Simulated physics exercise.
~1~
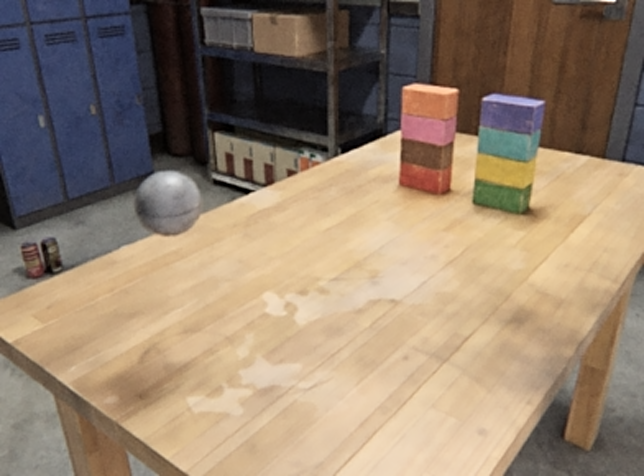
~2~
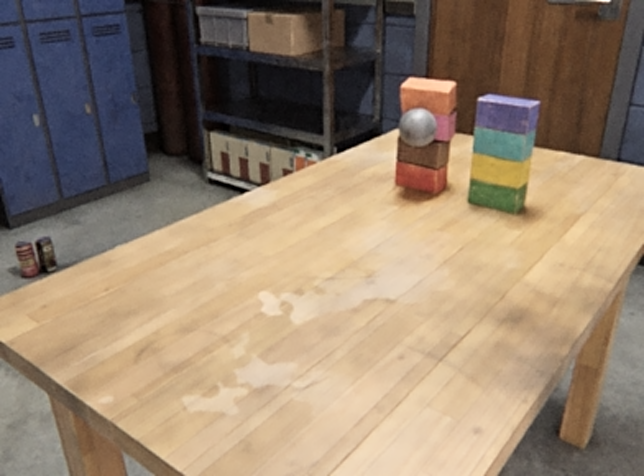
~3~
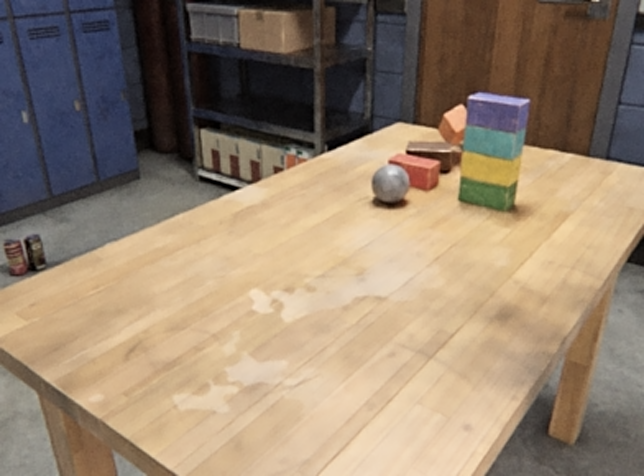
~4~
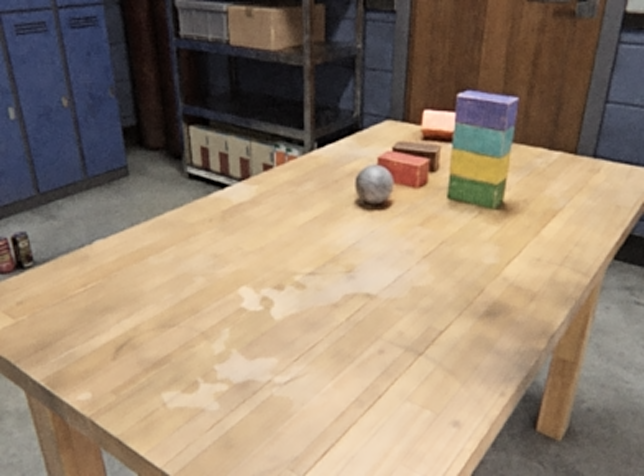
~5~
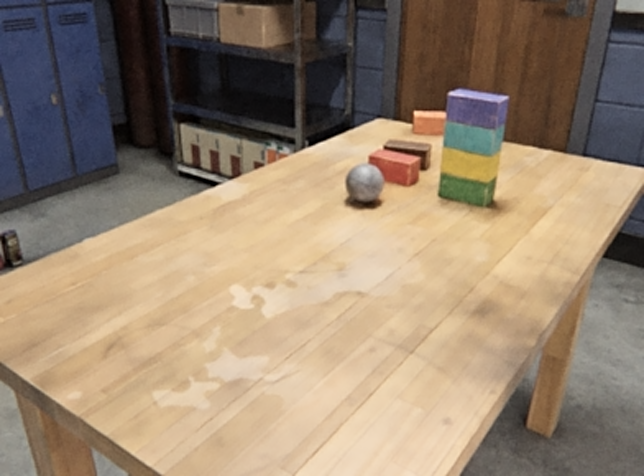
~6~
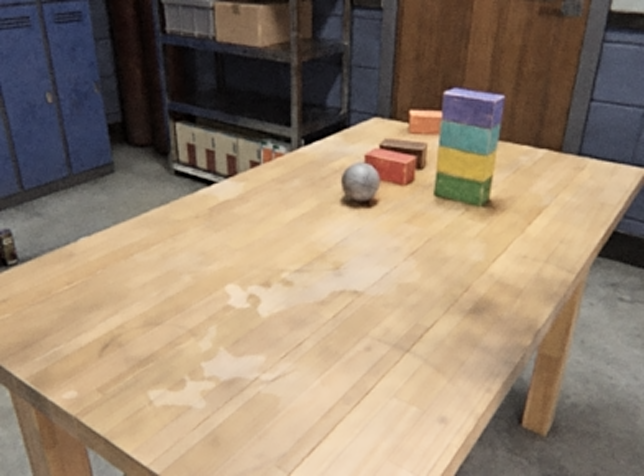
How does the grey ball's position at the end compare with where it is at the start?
At the start the grey ball is in the air over the left side of the table, well away from the blocks. By the end it rests on the tabletop toward the far end, just in front and to the left of the red block.
